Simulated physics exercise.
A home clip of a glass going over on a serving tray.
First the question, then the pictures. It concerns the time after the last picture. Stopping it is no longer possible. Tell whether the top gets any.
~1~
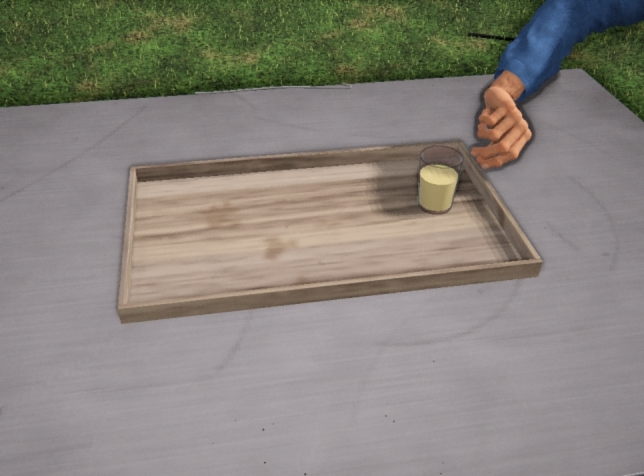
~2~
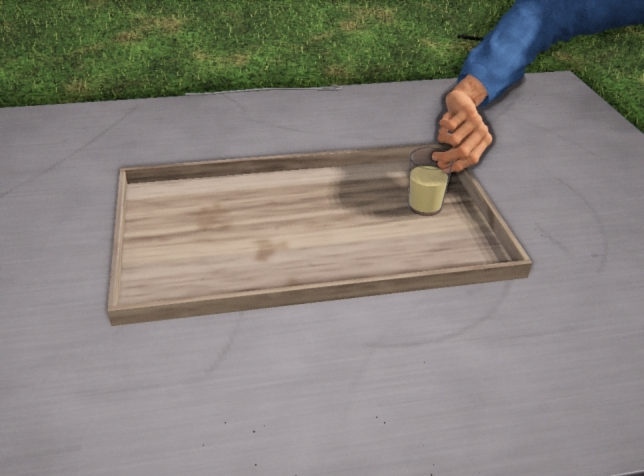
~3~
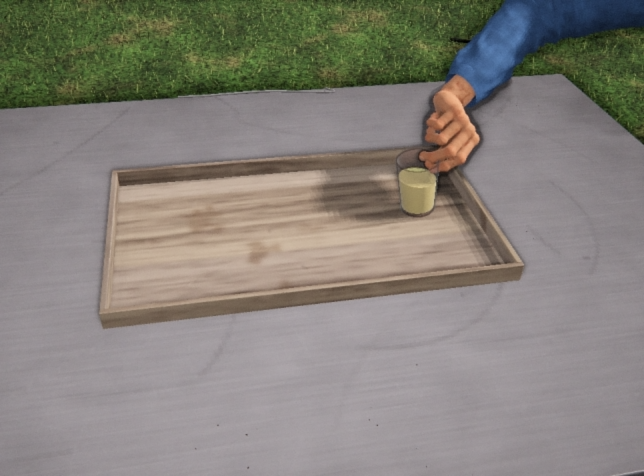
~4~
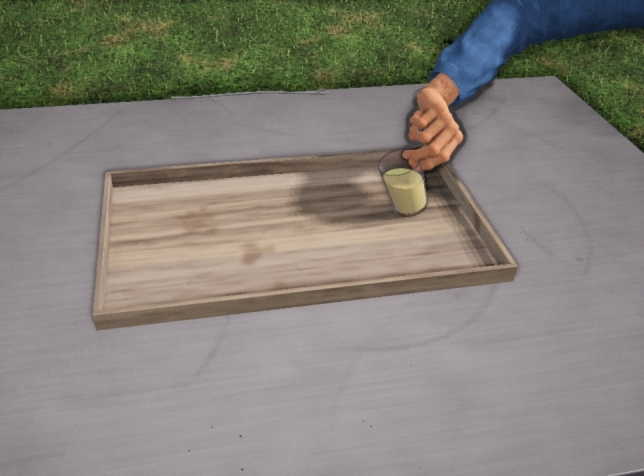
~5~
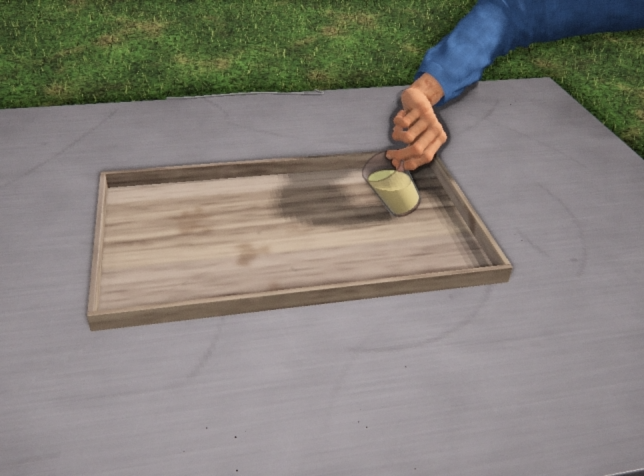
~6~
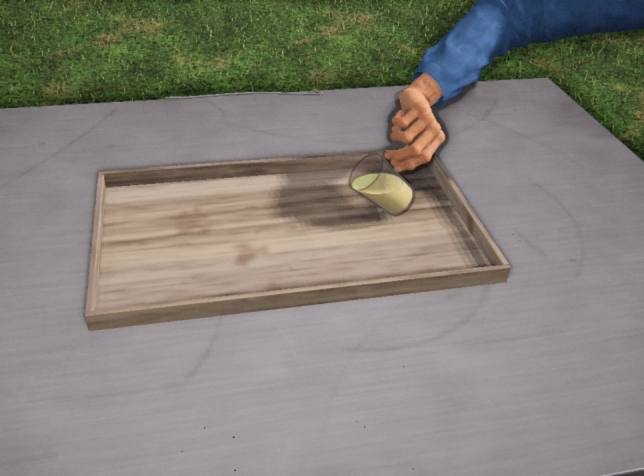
Contained.
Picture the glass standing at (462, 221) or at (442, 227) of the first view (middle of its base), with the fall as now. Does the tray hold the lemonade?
In the first try it is held by the rim; in the second it stays in the tray.
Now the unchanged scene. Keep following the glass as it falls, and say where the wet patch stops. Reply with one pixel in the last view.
About (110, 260).
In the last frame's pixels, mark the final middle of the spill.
About (190, 238).
A moment on, the glass lies in the tray; the puddle covers about as much as a plate; the rim holds it.
Further on, the puddle covers about as much as a tray; the rim holds it.
When it is over, the puddle covers about as much as a tray; the rim holds it.
